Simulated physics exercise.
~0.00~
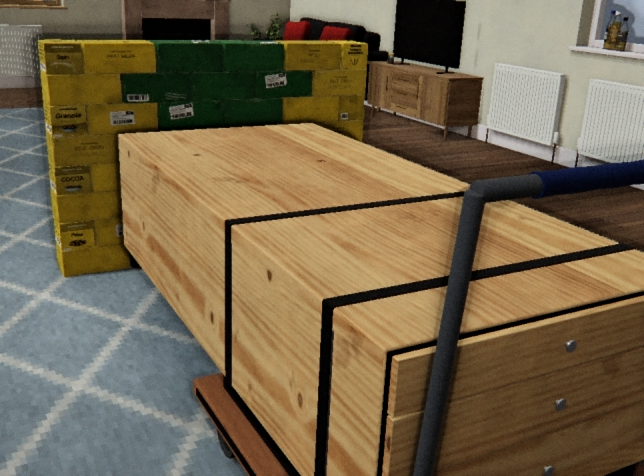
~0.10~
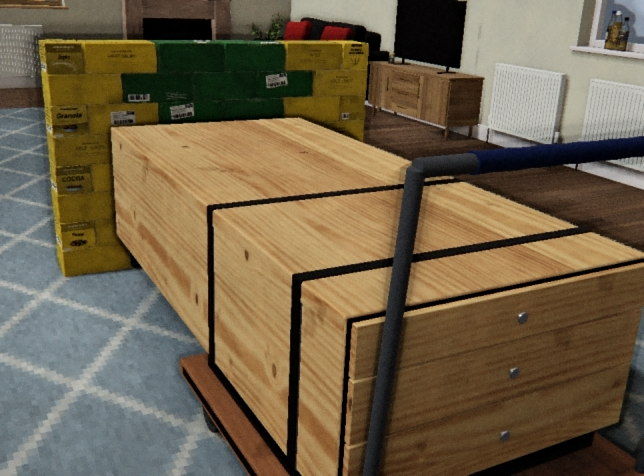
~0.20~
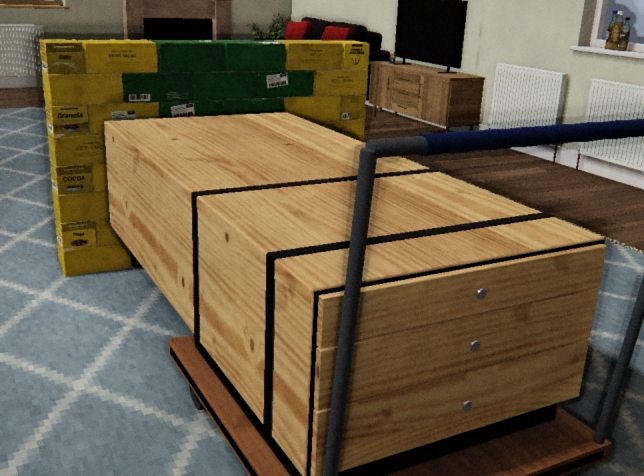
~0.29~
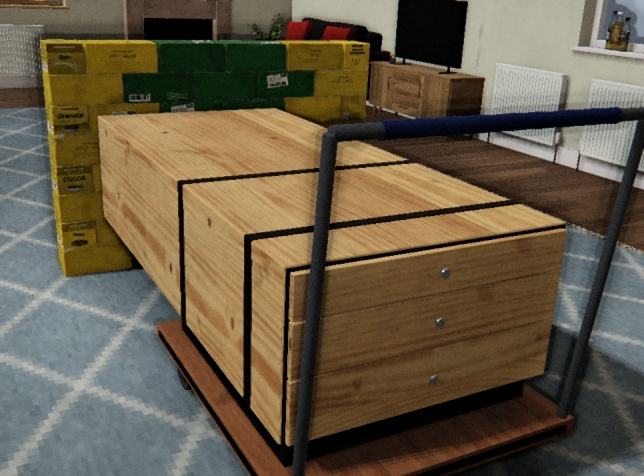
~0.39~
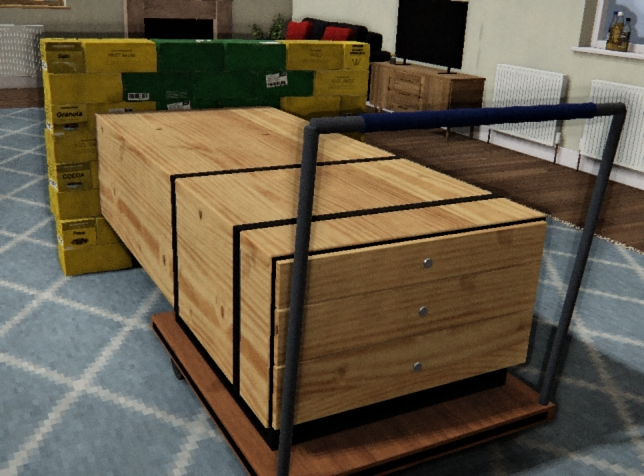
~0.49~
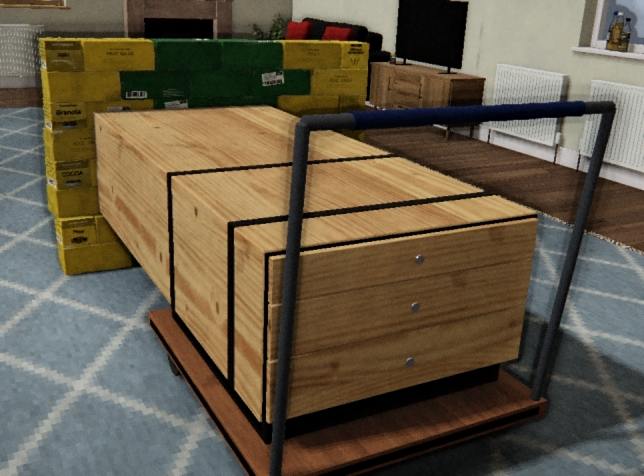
A trolley carrying a long wooden crate rolled slowly away across a patterned blue carpet, with nobody pushing it, until the crate's far end pressed into a yellow and green box wall, shifting boxes slightly.
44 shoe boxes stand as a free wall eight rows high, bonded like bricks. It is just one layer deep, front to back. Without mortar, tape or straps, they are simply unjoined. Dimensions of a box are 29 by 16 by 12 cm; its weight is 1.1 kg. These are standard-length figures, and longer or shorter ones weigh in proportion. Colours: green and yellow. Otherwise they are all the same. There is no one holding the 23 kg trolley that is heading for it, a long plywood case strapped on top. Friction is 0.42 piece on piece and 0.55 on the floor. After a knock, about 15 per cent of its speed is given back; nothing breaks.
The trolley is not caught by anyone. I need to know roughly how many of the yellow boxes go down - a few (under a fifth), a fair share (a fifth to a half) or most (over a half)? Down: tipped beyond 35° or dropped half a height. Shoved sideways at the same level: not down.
Most, over a half.
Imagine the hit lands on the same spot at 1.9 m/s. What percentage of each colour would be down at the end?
In that case yellow 70, green 80 per cent.
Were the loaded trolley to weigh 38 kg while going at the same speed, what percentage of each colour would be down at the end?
You'd get yellow 70 and green 80 percent.
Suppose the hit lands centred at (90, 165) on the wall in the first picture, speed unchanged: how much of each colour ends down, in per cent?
In that case yellow 40, green 60 per cent.
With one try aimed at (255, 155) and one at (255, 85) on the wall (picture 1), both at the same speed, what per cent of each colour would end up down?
First try then second: Yellow 80 and 80, green 80 and 80 per cent.
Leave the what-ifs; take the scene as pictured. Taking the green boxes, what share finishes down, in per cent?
Of the green ones, 80 in a hundred finish down.
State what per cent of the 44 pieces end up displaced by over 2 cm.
Fraction: 75 %.
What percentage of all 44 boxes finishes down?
My estimate is roughly 75 per cent.
Around 1.02 s, load 8 cm past the wall's line, stopped; none of the 24 yellow boxes down (0 of 44 in all colours); top yellow box tipped 21°; top green box tipped 21°.
Around 1.38 s, load 8 cm past the wall's line, stopped; 17 of the 24 yellow boxes down (32 of 44 in all colours); top yellow box tipped 71°, 41 cm lower; top green box tipped 65°, 43 cm lower.
Finally (2.4 s), load 8 cm past the wall's line, stopped; 17 of the 24 yellow boxes down (32 of 44 in all colours); top yellow box on its side; top green box on its side. That is 71 per cent. Seen by the last camera, middles, top yellow box near (279, 175), top green box near (146, 184).
